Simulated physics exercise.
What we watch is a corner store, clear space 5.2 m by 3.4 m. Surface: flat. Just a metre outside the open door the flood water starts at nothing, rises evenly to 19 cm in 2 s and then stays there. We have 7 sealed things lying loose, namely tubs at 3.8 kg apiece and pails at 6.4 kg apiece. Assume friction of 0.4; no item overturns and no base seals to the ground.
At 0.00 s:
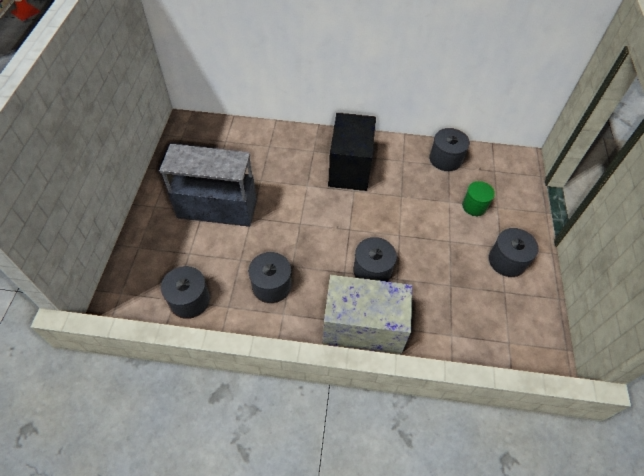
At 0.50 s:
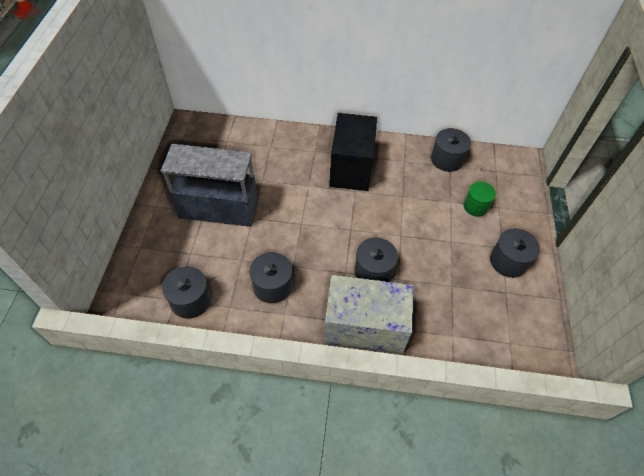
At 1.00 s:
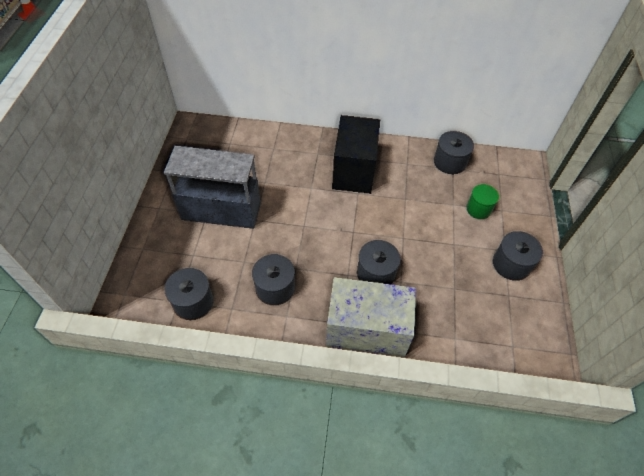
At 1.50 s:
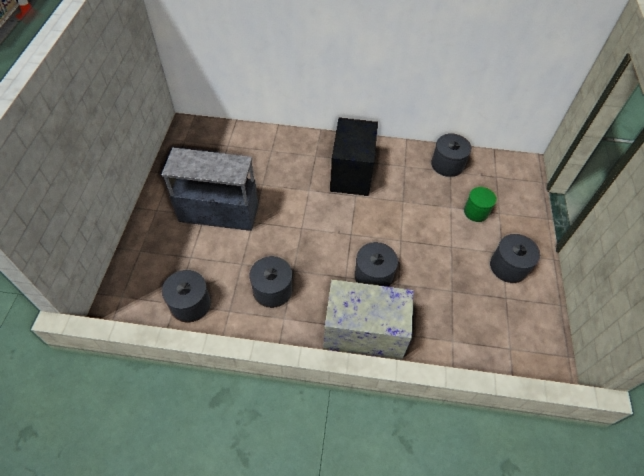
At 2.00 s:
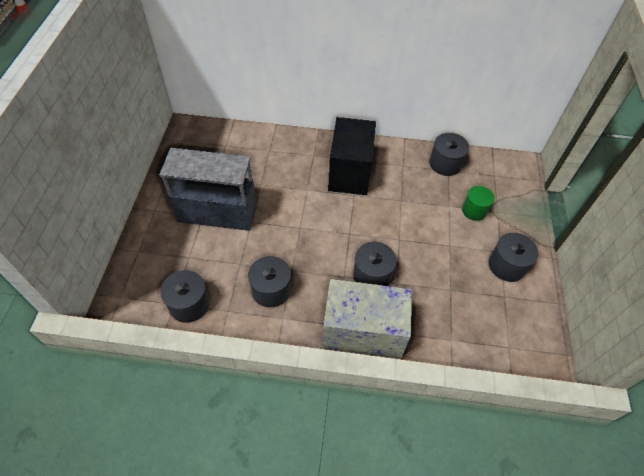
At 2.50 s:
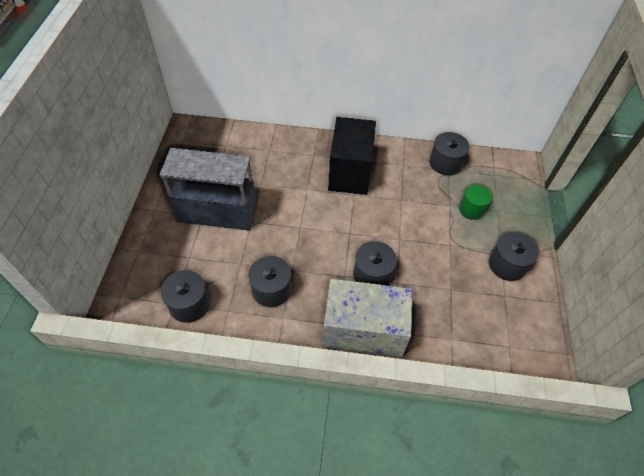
Water covers the ground outside a small walled store, where a green pail stands among dark round tubs and blocky furniture on a dry tiled floor. It then enters through the opening at the right, fans across the tiles and spreads around the pail, which barely shifts.
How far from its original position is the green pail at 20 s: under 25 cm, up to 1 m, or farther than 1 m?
Looks like it will get pushed a long way.
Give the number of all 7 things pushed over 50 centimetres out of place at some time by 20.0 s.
That adds up to 7.
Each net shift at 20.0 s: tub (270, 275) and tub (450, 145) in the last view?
Shifts: 150 cm / 50 cm.
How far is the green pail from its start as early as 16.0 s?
Shift: About 200 cm.
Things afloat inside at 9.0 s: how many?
The number is 4.
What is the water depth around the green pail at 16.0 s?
I'd say around 9 cm.
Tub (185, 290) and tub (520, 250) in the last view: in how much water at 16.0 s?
I'd put it at 11 cm and 5 cm respectively.
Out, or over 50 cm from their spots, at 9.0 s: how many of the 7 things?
By that time the total stands at 6.
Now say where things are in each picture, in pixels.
In the first frame, the green pail at (481, 191) rests on the ground; 0.0 m2 under water; 0 of 7 have shifted.
In the second frame, the green pail at (483, 192), on the bottom; water covers 0.0 m2; 0 of 7 have shifted.
In the third frame, the green pail at (486, 194), on the bottom; water covers 0.0 m2; 0 of 7 have shifted.
In the fourth frame, the green pail at (483, 197), on the bottom; water covers 0.0 m2; 0 of 7 have shifted.
In the fifth frame, the green pail at (481, 196), on the bottom; 0.4 m2 under water; 0 of 7 have shifted.
In the sixth frame, the green pail at (478, 195), on the bottom, 4 cm from its start; 1.4 m2 under water; 0 of 7 have shifted.
After 4.0 s the green pail is near (394, 186), 1.1 m from its start, aground; 1 afloat.
After 9.0 s the green pail is near (324, 225), 2.0 m from its start, aground; 4 afloat.
After 16.0 s the green pail is near (318, 189), 2.0 m from its start, afloat; 7 afloat.
After 20.0 s the green pail is near (179, 246), 3.6 m from its start, afloat; 7 afloat.
